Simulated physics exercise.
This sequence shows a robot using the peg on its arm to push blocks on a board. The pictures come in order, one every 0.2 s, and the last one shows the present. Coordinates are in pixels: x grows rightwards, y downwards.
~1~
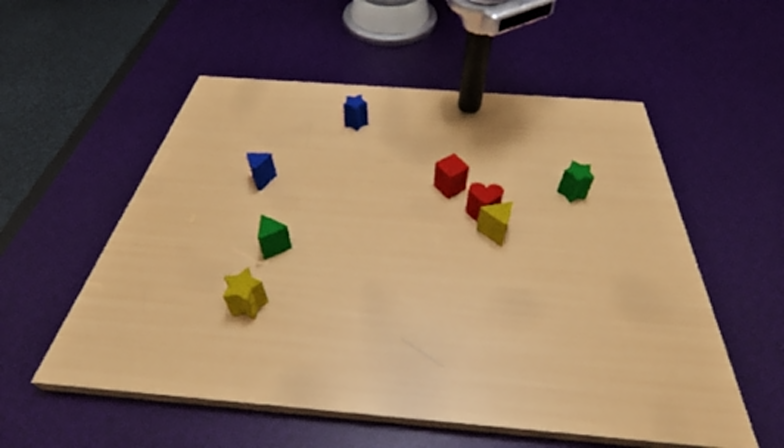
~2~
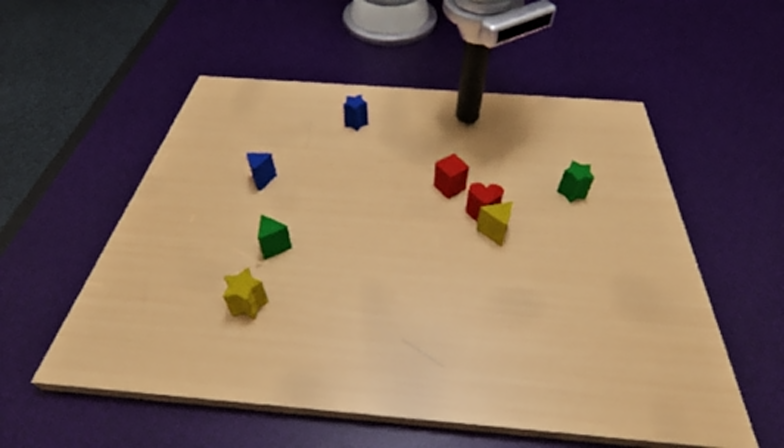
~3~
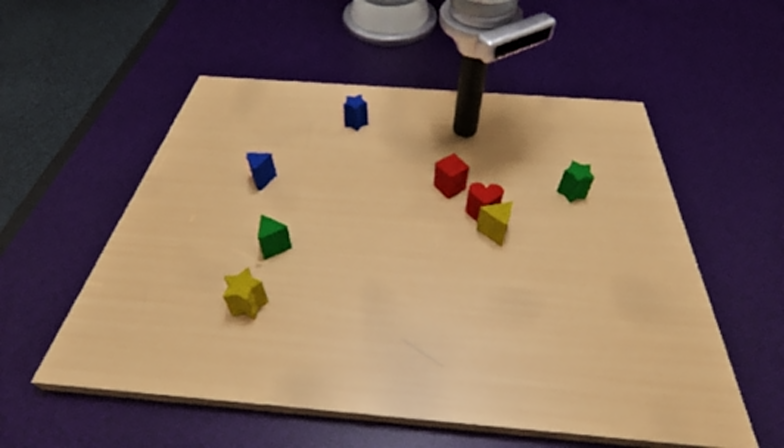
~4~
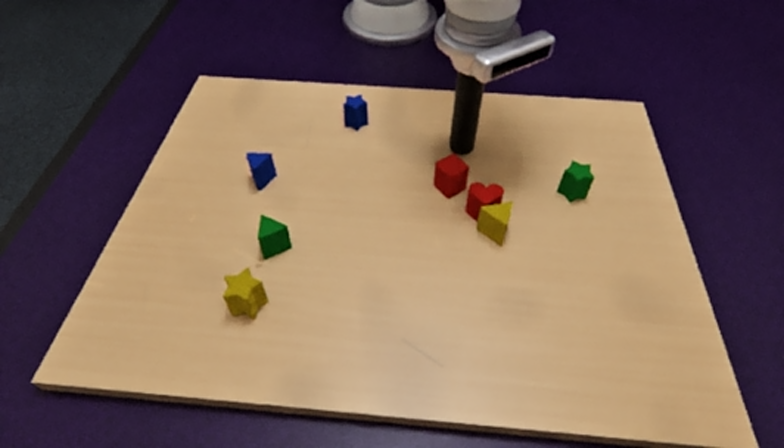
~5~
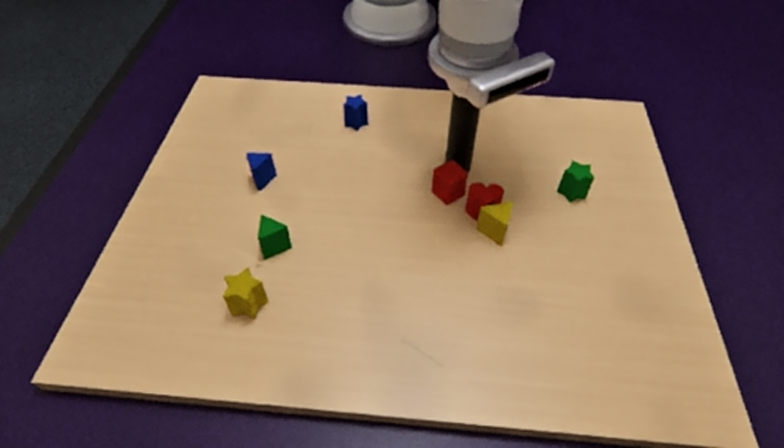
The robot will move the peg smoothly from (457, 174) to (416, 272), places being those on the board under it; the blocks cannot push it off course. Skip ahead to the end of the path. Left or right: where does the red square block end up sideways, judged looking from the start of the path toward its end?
Answer: Left.
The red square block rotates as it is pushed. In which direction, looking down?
Top view: Counterclockwise.
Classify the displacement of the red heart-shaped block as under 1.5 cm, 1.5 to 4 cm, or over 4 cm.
Once the path is done, the red heart-shaped block lies within 1.5 cm of its present place.
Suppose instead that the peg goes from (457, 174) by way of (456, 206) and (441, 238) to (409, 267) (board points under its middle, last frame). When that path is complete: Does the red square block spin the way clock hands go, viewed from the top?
Yes.
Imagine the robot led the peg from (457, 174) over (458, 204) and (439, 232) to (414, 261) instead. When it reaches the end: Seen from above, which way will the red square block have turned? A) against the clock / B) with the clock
Correct choice: B.
What follows on the original path. One third of the way, peg at (445, 200); red square block at (444, 204), turned 25° anticlockwise.
Two thirds of the way, peg at (431, 231); red square block at (444, 236), turned 80° anticlockwise.
At the end, peg at (416, 267); red square block at (447, 258), turned 120° anticlockwise; red heart-shaped block not moved.
